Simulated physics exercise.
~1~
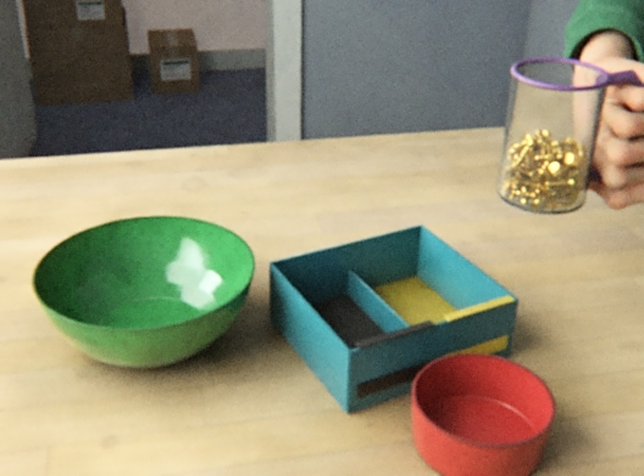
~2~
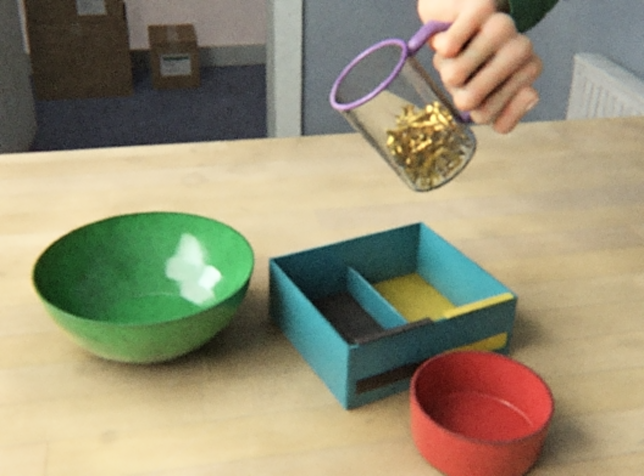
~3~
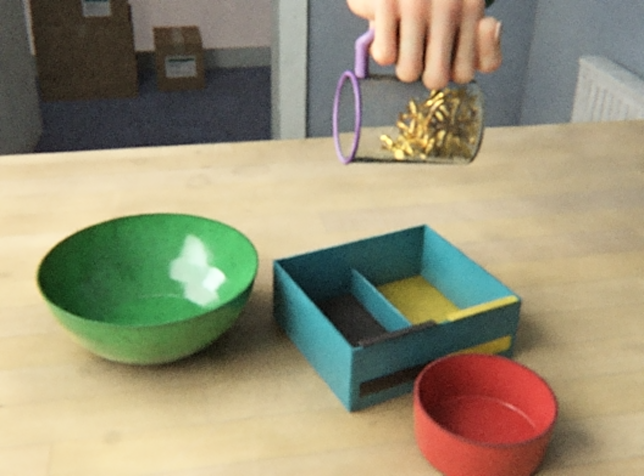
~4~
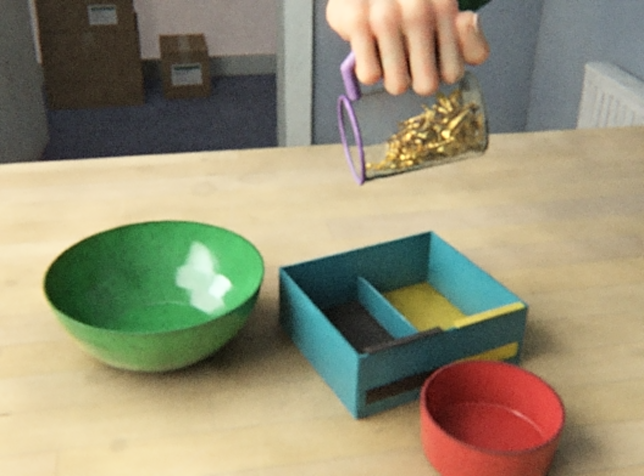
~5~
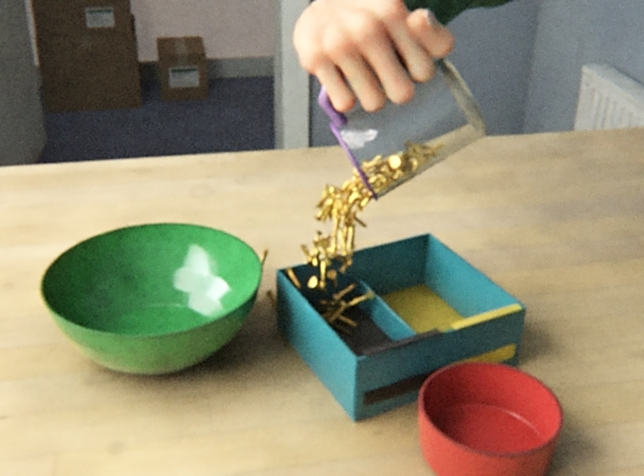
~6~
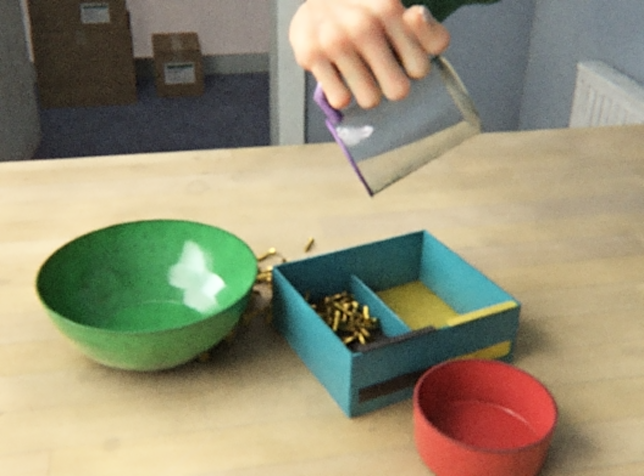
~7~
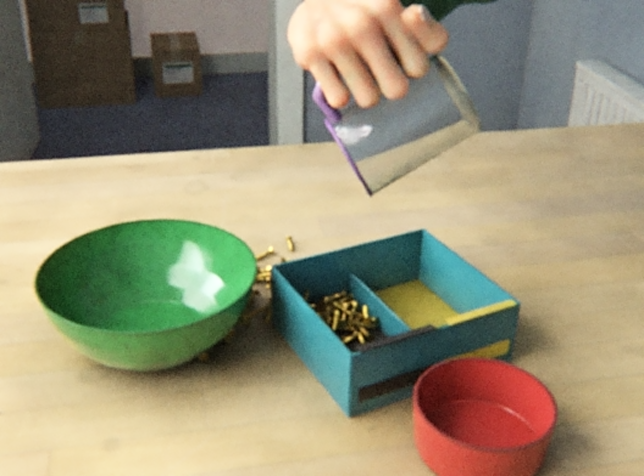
Brass-coloured screws pour from a hand-tilted cup, landing in the tin's black section and outside.
